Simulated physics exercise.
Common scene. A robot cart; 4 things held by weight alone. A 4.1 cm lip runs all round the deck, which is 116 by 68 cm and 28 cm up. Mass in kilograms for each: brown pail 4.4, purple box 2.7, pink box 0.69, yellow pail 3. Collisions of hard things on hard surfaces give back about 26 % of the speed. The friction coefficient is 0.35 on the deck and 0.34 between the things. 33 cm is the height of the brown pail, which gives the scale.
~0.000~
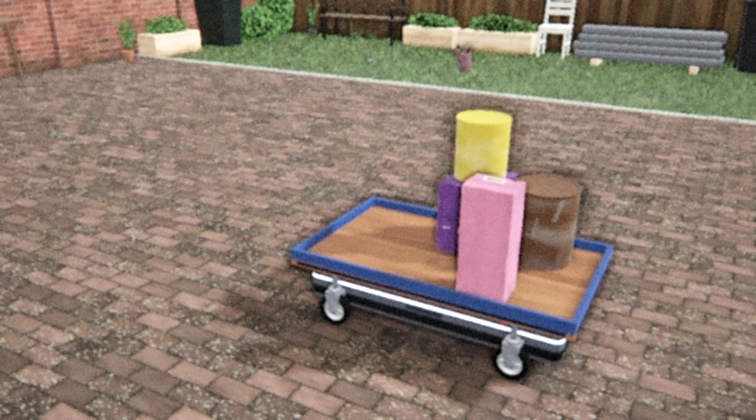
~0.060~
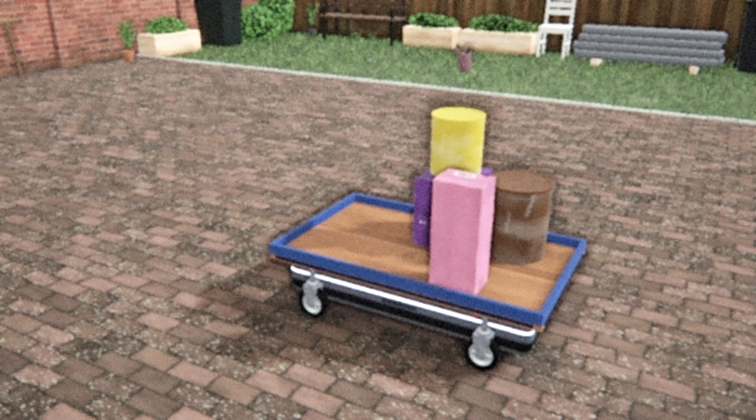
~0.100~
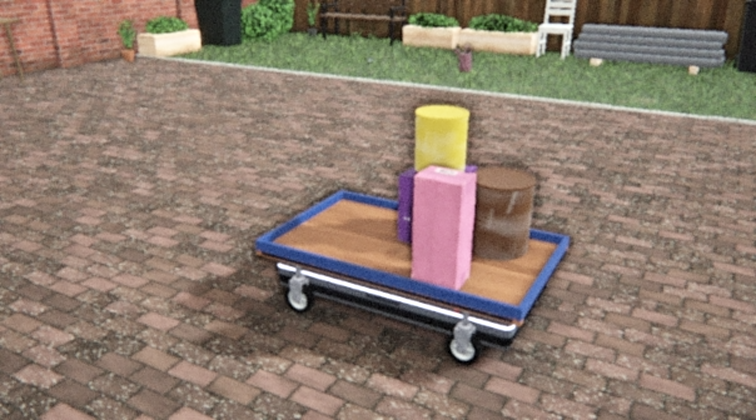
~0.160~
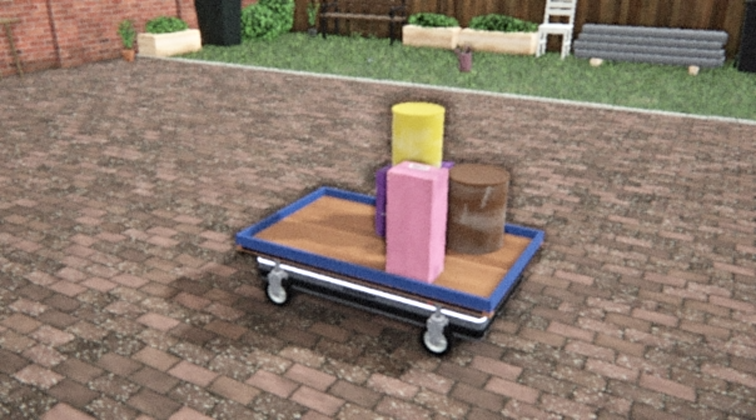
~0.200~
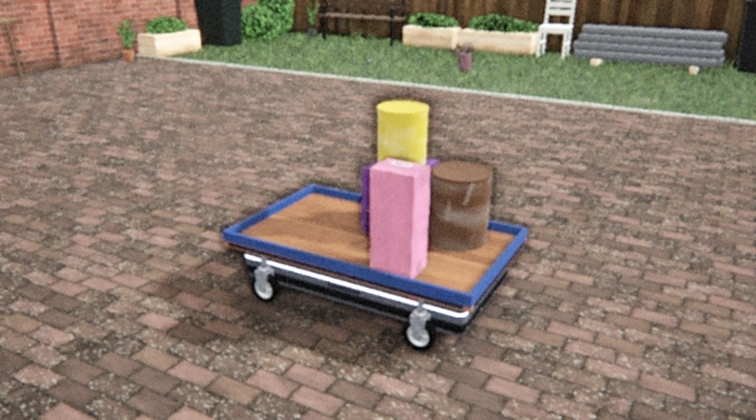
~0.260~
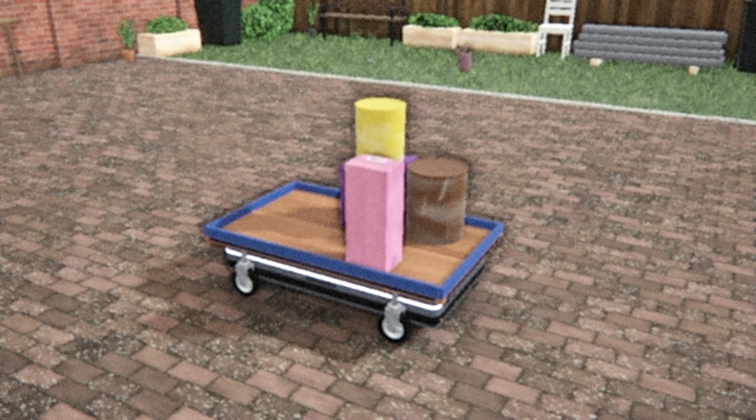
On a brick-paved yard, a flat wheeled cart rolling steadily left, carrying a pink box, purple box, yellow pail and brown pail.
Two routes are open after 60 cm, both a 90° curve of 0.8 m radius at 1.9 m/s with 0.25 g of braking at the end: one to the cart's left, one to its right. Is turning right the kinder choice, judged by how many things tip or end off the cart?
Go port.
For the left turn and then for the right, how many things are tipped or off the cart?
Turning left 1, turning right 2.
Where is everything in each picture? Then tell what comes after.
The first frame shows cart 0 cm along; brown pail (543, 222).
The second frame shows cart 11 cm along; pink box (461, 233); yellow pail (457, 144).
The third frame shows cart 19 cm along; pink box (443, 229); yellow pail (441, 141).
The fourth frame shows cart 30 cm along; pink box (417, 223); yellow pail (417, 138).
The fifth frame shows cart 38 cm along; pink box (399, 220); yellow pail (402, 135).
The sixth frame shows cart 49 cm along; brown pail (436, 201).
Turning left. At 0.66 s, cart 125 cm along, turned 36°; yellow pail now off the cart; brown pail slid 3 cm near (265, 182); purple box slid 2 cm near (204, 188).
After 1.06 s, cart 201 cm along, turned 88°; brown pail slid 3 cm near (64, 227); purple box slid 2 cm; pink box leaning 10°.
After 1.56 s, cart 274 cm along, turned 90°; brown pail slid 3 cm; purple box slid 2 cm; pink box leaning 9°.
By the end (3.2 s), off the cart, yellow pail; not toppled but over 10 cm from the start, pink box; the other 2 in place, give or take 10 cm.
Turning right instead, pink box and yellow pail tipped over or off the cart, 2 of 4 in all.
